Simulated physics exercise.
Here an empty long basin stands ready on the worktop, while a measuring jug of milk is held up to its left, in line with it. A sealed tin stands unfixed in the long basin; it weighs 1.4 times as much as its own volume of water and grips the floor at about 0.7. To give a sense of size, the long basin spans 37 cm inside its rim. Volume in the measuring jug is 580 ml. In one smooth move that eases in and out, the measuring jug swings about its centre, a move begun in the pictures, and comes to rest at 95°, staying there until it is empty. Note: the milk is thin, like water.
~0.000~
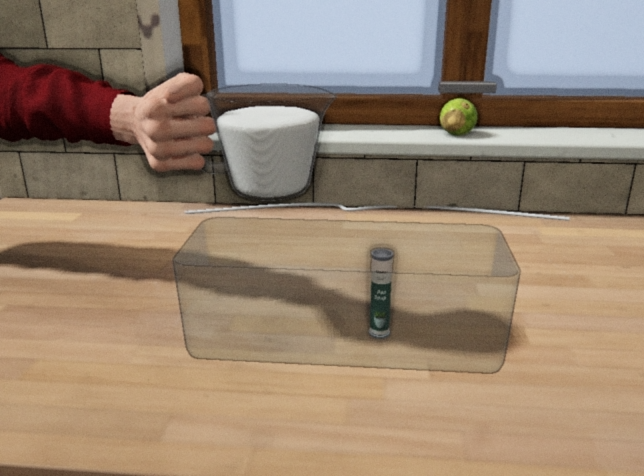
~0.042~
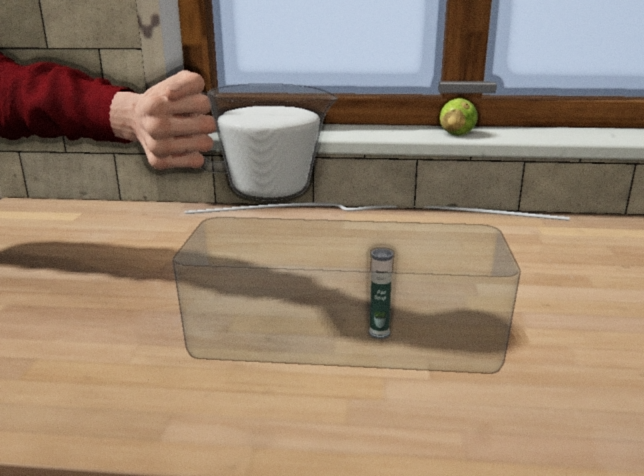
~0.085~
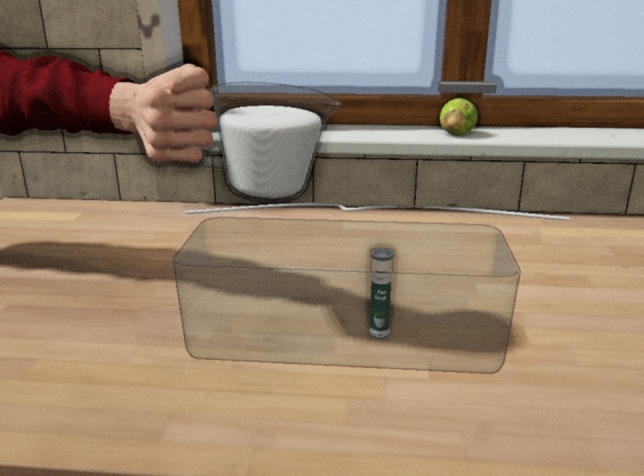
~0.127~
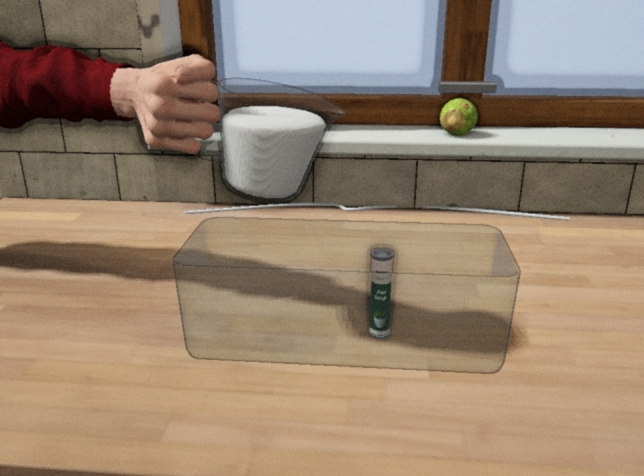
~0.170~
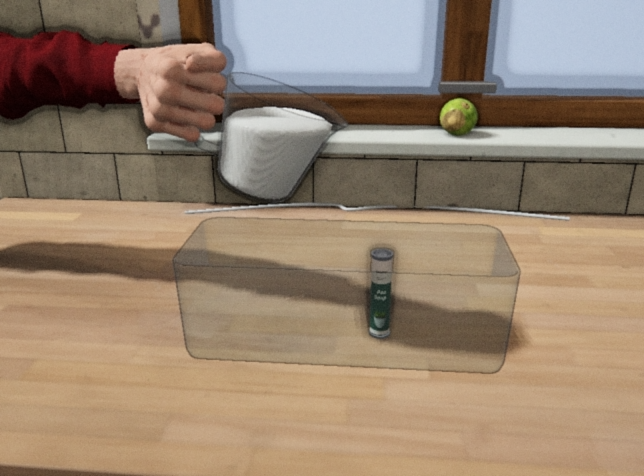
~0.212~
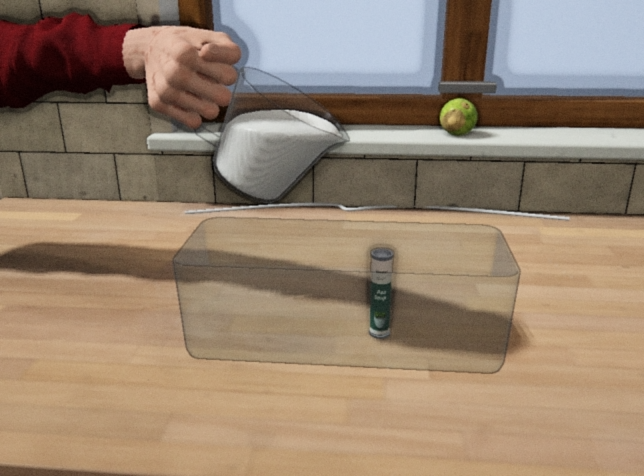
To begin with, a hand in a red sleeve holds a clear jug of white milk upright above a wooden worktop, behind an empty long transparent basin near a small green-labelled tin. The hand then rises as the jug tilts steadily to the right, its milk shifting towards the lowered rim.
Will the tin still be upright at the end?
No, it will go down.
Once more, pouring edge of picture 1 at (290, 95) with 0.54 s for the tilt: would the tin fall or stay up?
It does not tip.
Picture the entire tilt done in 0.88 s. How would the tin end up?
With that tilt, the tin tips.
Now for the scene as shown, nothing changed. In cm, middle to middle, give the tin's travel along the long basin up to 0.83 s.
I'd put it at around 8 centimetres.
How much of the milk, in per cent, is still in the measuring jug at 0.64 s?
I'd estimate some 12 per cent.
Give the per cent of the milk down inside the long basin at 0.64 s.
About 78 per cent.
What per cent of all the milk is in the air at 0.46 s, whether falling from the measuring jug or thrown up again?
28 per cent.
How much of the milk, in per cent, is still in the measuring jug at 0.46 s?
At that time about 50 in a hundred parts are still held.
By 0.46 s the tilt is 90° and 50 per cent is still to pour; the tin stands where it began.
By 0.64 s the tilt is 95° and 11 per cent is still to pour; the tin leans 16°.
By 0.83 s the tilt is 95° and 2 per cent is still to pour; the tin lies on its side.
By 1.04 s the tilt is 95° and 0 per cent is still to pour; the tin lies on its side.
At rest the tin lies on its side.
